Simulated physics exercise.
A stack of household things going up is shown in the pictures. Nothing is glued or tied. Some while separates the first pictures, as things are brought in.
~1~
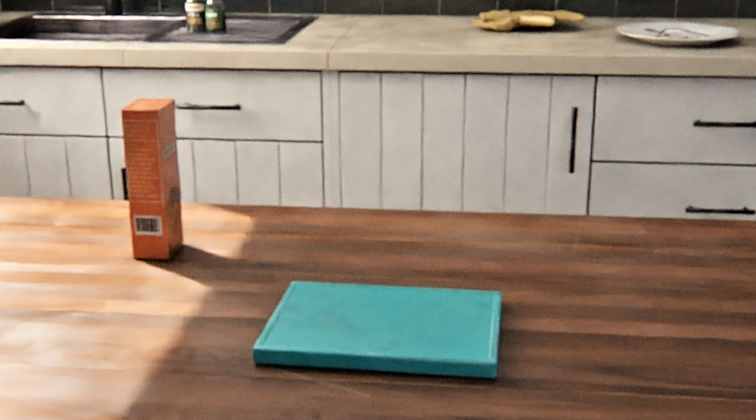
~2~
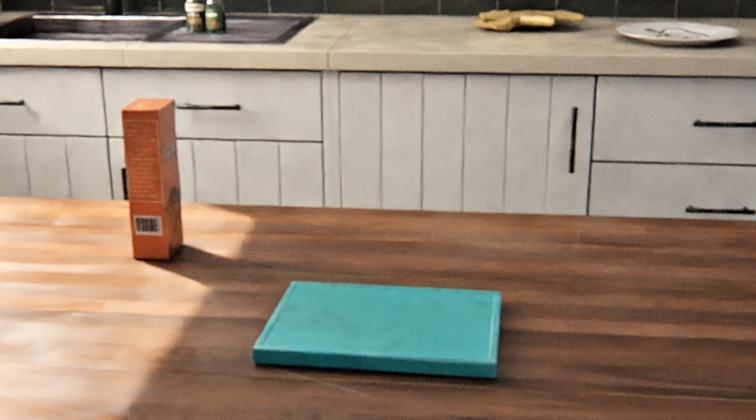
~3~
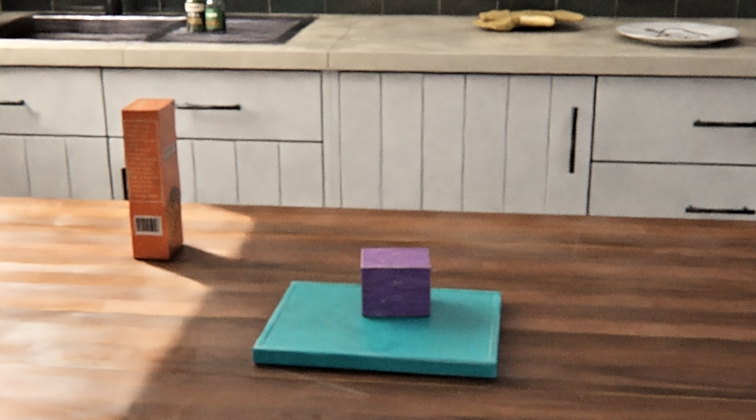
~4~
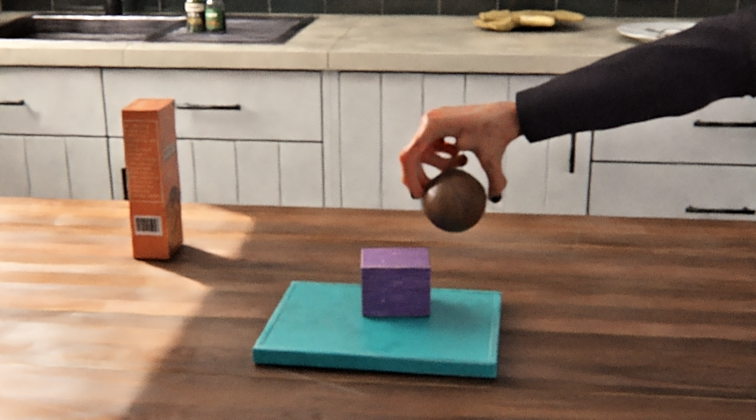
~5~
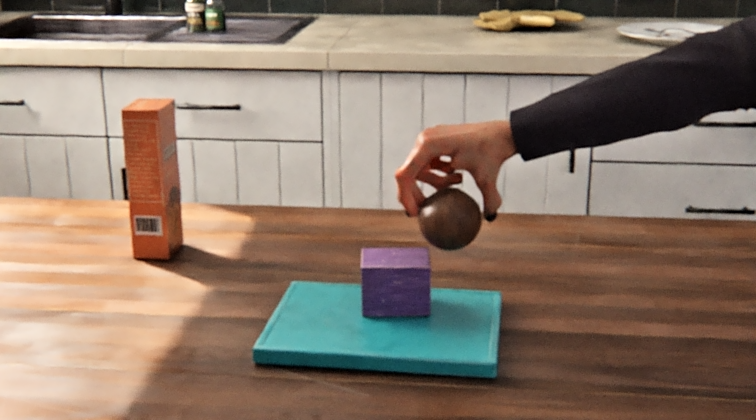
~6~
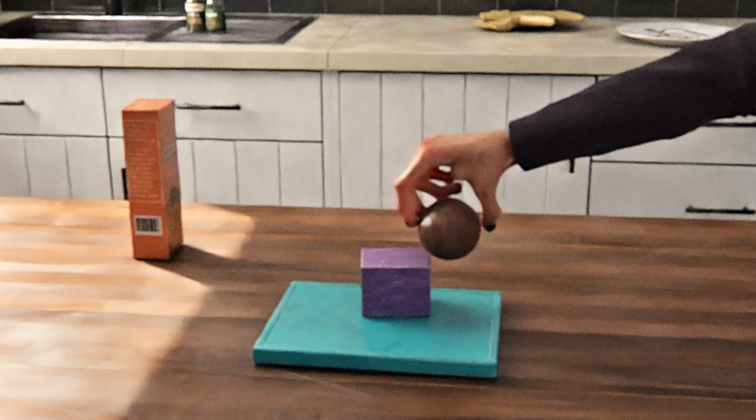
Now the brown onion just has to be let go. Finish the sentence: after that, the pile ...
The pile collapses.
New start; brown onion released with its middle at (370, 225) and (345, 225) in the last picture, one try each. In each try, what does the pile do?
So the first time it does not fall and the second time it goes over.
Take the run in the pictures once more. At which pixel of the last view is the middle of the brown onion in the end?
At about (488, 279).
Then, 0.20 s on from there, brown onion shifted a little near (460, 246).
Then, 0.30 s on from there, brown onion now fallen.
Then, 1.40 s on from there, nothing new.
Then, 2.50 s on from there, brown onion resting near (488, 279).
In the end, fallen, brown onion; the other 3 unmoved. At the end, from the last picture's camera, brown onion near (488, 279). The pile loses its balance.
